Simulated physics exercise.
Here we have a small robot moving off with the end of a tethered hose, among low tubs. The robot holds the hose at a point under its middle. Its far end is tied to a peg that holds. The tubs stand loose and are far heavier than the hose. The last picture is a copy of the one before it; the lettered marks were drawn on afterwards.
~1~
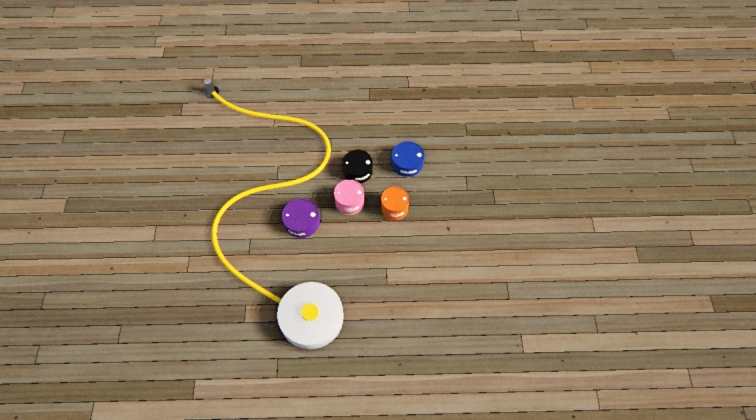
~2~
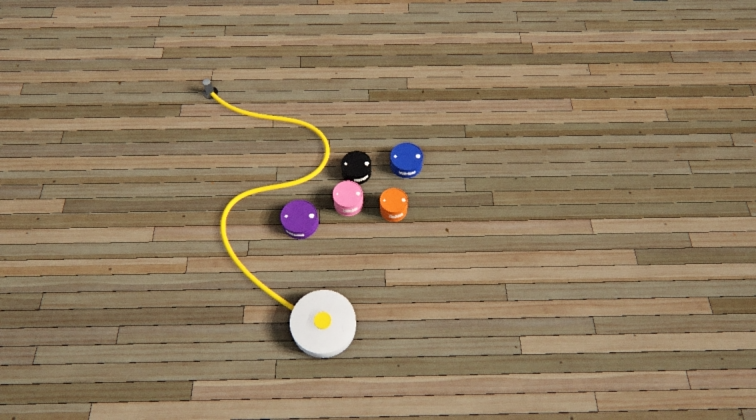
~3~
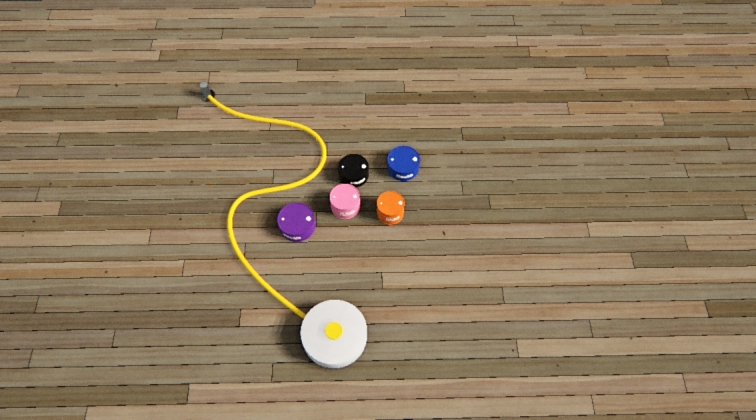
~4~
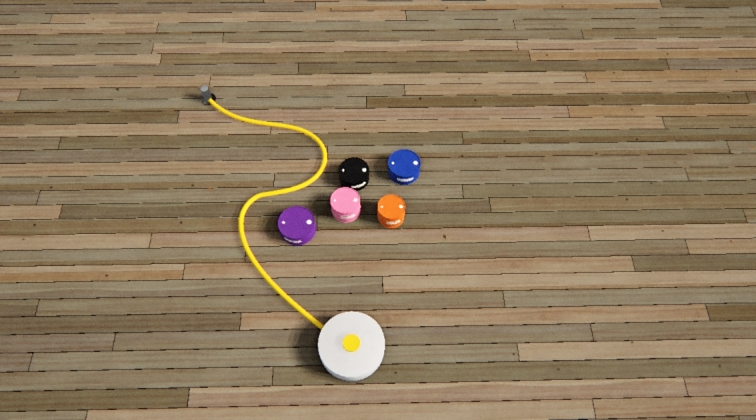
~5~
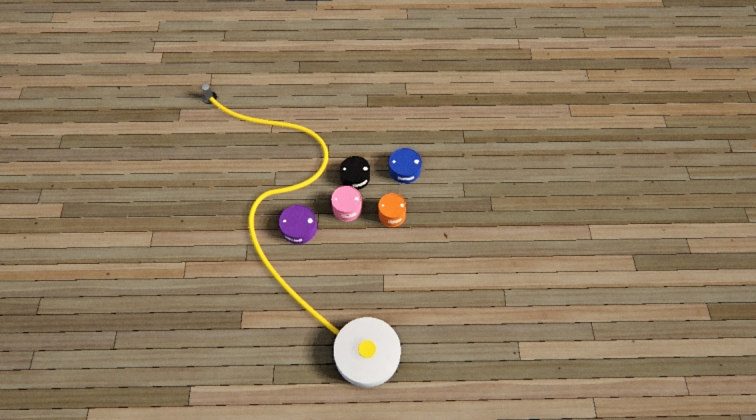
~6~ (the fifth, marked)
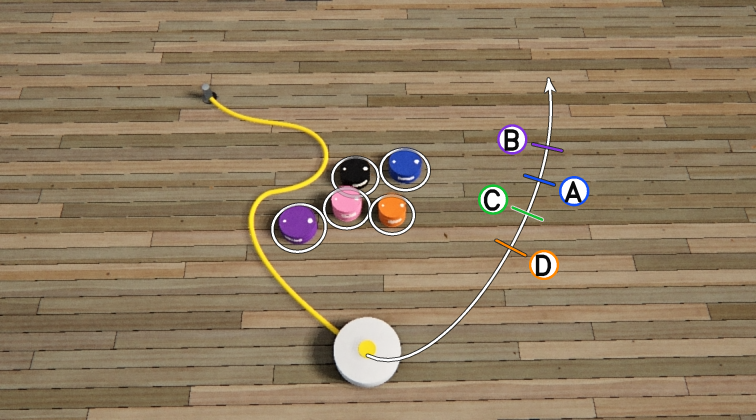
A white round robot pulls the end of a yellow hose down and right past five colored tubs.
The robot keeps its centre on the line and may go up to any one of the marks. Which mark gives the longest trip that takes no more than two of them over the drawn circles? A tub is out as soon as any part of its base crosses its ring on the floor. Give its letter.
B is the last stop within the limit.
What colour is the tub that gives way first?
The purple tub.
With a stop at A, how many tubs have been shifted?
One.
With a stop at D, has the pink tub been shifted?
By then, no.
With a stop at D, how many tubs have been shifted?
The count is none.
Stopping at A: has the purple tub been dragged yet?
Yes.
On the marked copy, A at (539, 180); B at (547, 147); C at (527, 214); D at (511, 248); the route from (367, 356) via (520, 229) to (549, 79).
With B. Early on, robot (471, 305).
Further on, robot (526, 216).
At the end, robot (550, 142); orange tub (391, 201); purple tub (317, 195); two over the rings.
As for the rest, A is within the limit but short; C is within the limit but short; D is within the limit but short.
